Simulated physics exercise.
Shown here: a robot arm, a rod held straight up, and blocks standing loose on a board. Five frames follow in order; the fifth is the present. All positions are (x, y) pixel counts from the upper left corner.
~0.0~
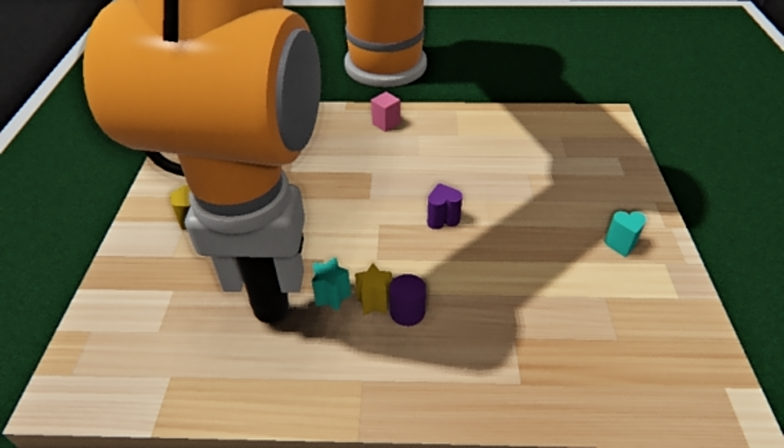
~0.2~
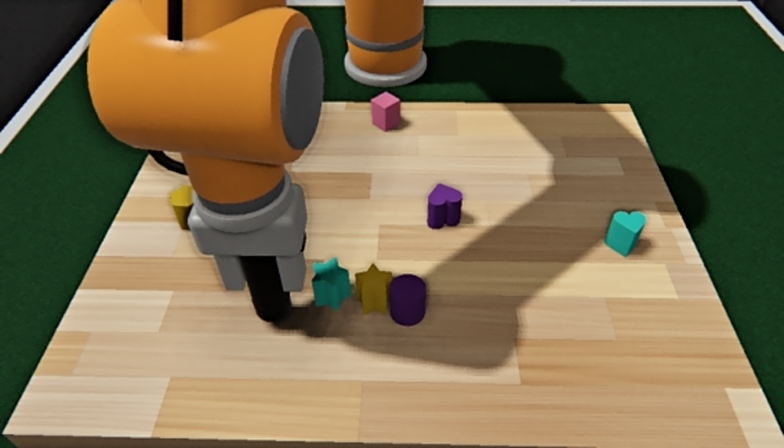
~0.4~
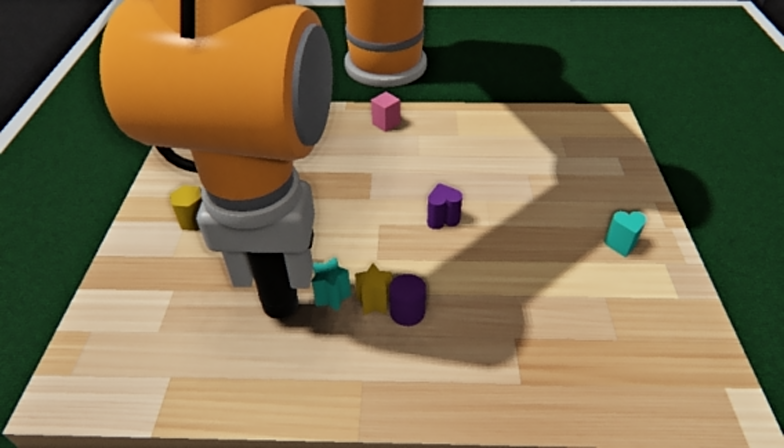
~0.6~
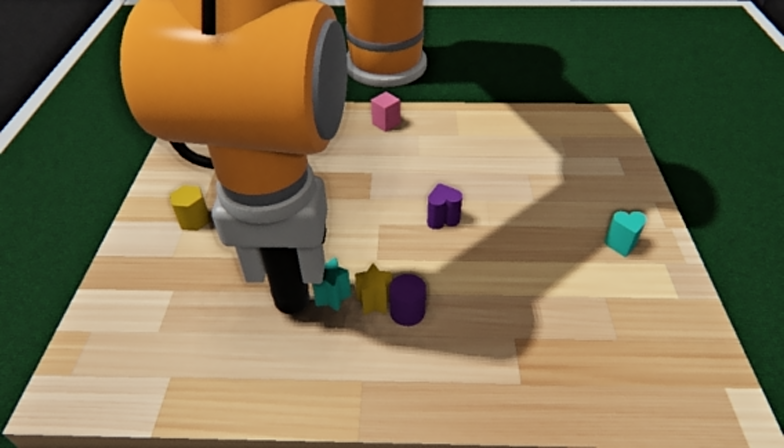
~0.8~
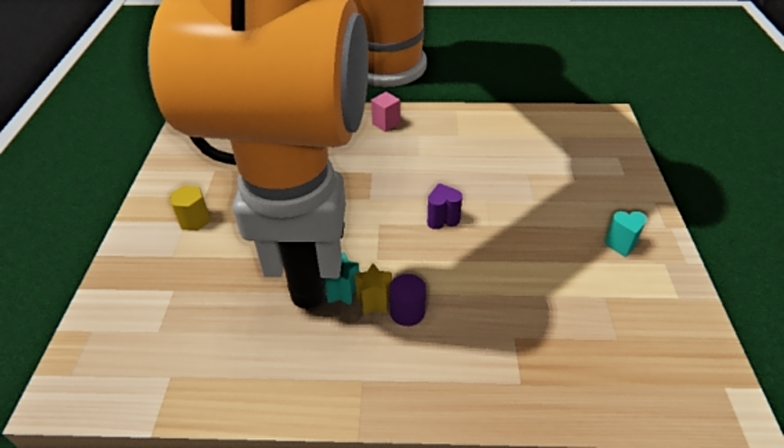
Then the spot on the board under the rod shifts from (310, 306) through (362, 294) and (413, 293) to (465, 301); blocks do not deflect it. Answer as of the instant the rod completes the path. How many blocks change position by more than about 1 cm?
Shifted over 1 cm: Three or more.
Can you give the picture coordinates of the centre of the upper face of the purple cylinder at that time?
I'd place it at (436, 300), taking the centre of its top.
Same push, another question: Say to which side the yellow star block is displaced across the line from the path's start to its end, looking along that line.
Well, taking the path from its start to its end as straight ahead, the yellow star block moves to the left.
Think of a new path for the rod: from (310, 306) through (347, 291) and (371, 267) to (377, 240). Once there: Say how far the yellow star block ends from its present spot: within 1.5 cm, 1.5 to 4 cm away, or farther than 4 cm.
Displaced 1.5 to 4 cm.
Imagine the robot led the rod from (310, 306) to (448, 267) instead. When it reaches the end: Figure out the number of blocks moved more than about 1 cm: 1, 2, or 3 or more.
By the end of the path, two blocks have moved more than about a centimetre.
On the path given first. One third of the way, rod (362, 284); turquoise star block (367, 246), turned 70° anticlockwise; yellow star block (395, 262), turned 80° clockwise.
Two thirds of the way, rod (414, 283); turquoise star block (372, 244), turned 95° anticlockwise; yellow star block (442, 258), turned 70° clockwise; purple cylinder (427, 295).
At the end, rod (466, 292); turquoise star block (372, 244), turned 95° anticlockwise; yellow star block (477, 254), turned 25° clockwise; purple cylinder (436, 300).
